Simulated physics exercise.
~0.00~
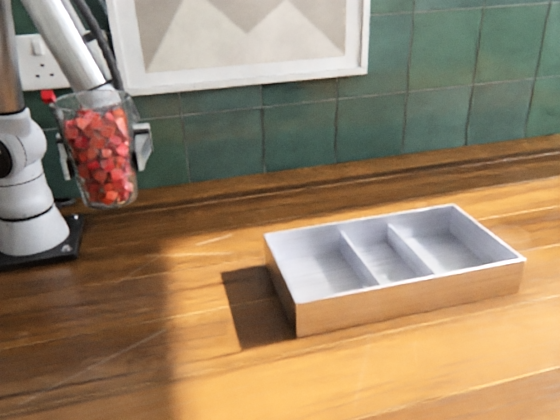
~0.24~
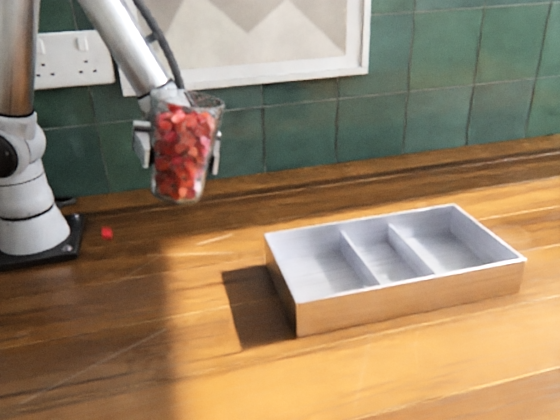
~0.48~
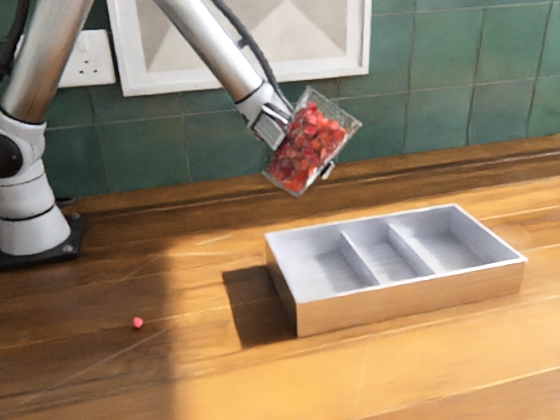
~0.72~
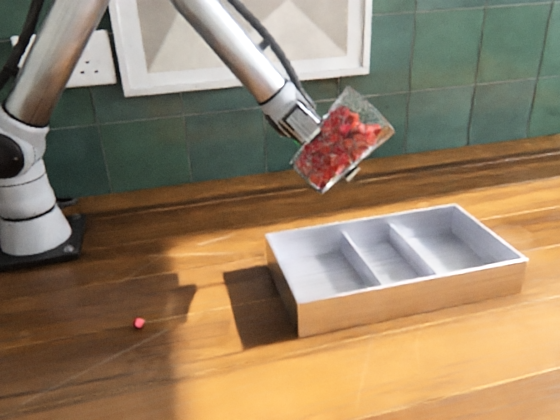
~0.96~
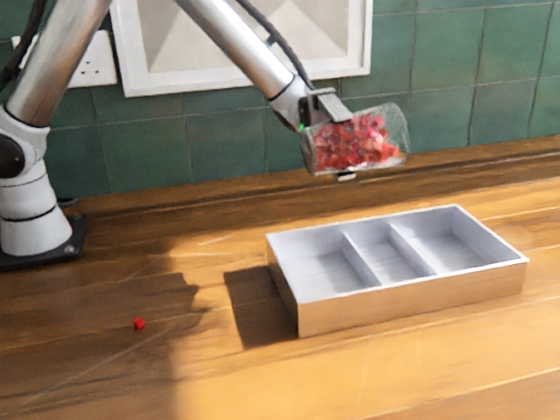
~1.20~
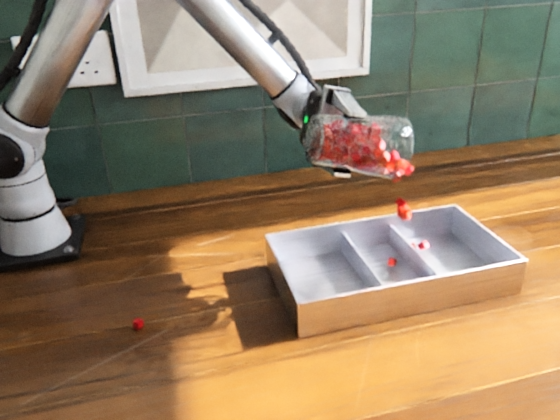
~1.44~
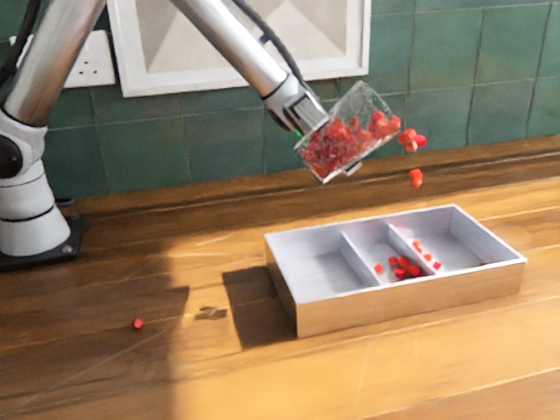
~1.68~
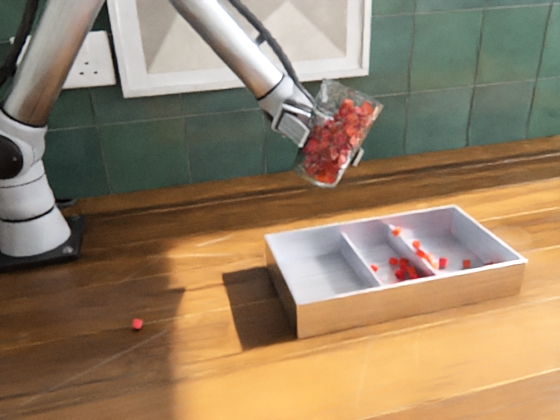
A robot arm carries a clear tumbler of red diced pieces rightward, dropping one on the wooden table, then tips it over a divided box. Some pieces tumble into the middle and right compartments before it tilts partly back, still holding most of them.
